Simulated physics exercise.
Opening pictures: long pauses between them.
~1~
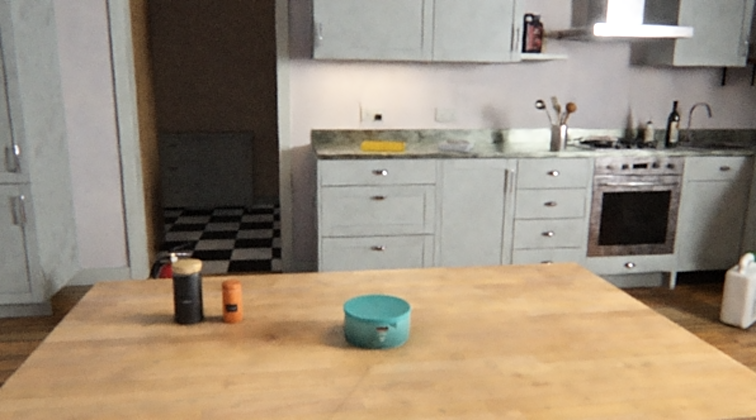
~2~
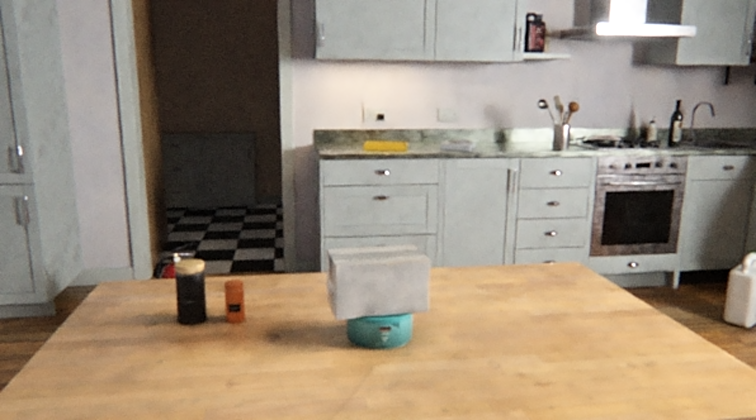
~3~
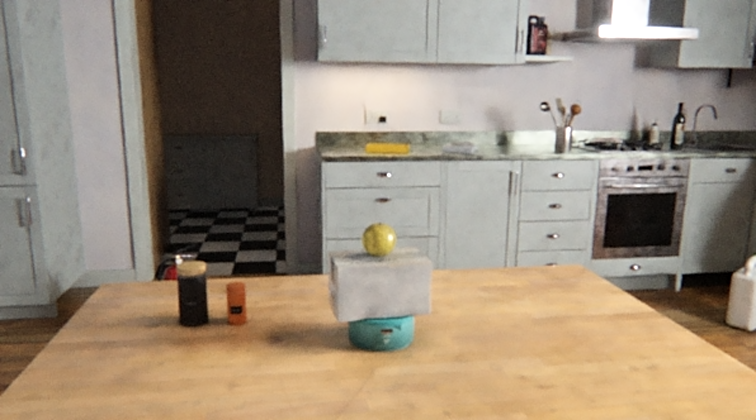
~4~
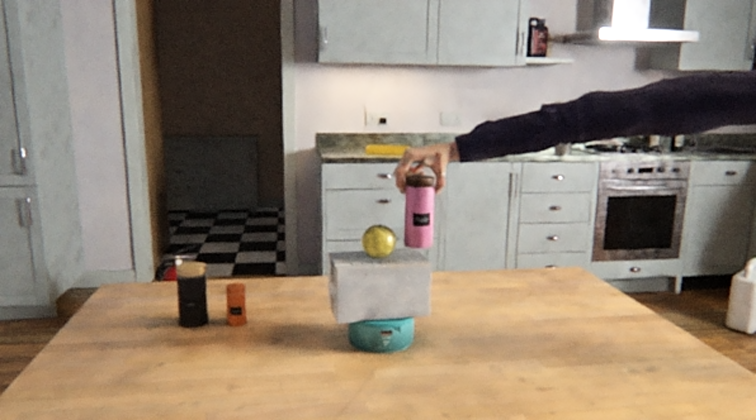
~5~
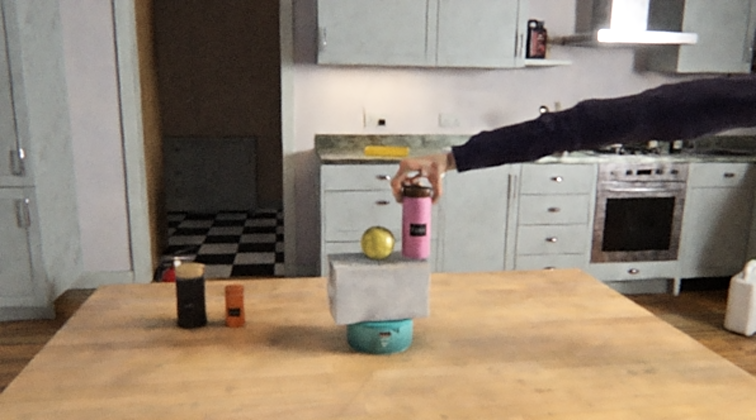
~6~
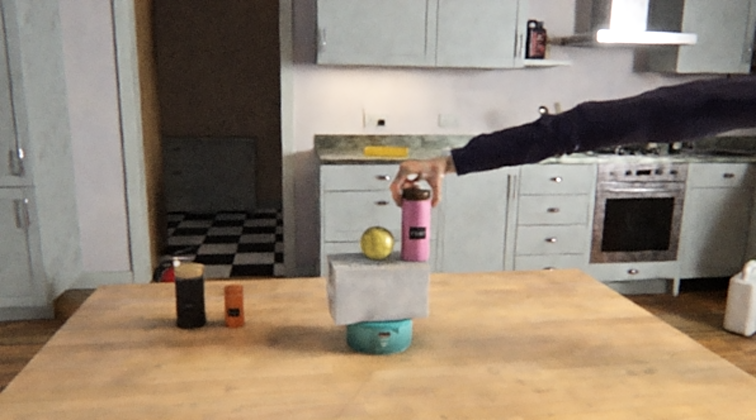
We see a turquoise tub on a wooden table beside black and orange containers, then a white box and a yellow apple stacked on it, before a hand lowers a pink jar onto the box's right side, still gripping it.
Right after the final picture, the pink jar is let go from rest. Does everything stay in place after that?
It stands.
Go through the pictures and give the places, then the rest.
The last thing is not in view yet, in the first frame.
The last thing is not in view yet; orange shaker (235, 301), in the second frame.
The last thing is not in view yet; turquoise tub (381, 323), in the third frame.
Coming down; pink jar (419, 211); yellow apple (379, 241), in the fourth frame.
Coming down; pink jar (416, 221); black jar (191, 296), in the fifth frame.
Set down, still held; pink jar (415, 224); white box (376, 286), in the sixth frame.
Then, 0.50 s past the last view, nothing moves.
Then, 1.30 s past the last view, pink jar resting near (416, 225).
Finally, all 6 still in place. Final places as the last picture's camera would see them, pink jar near (417, 225). The pile keeps its balance.
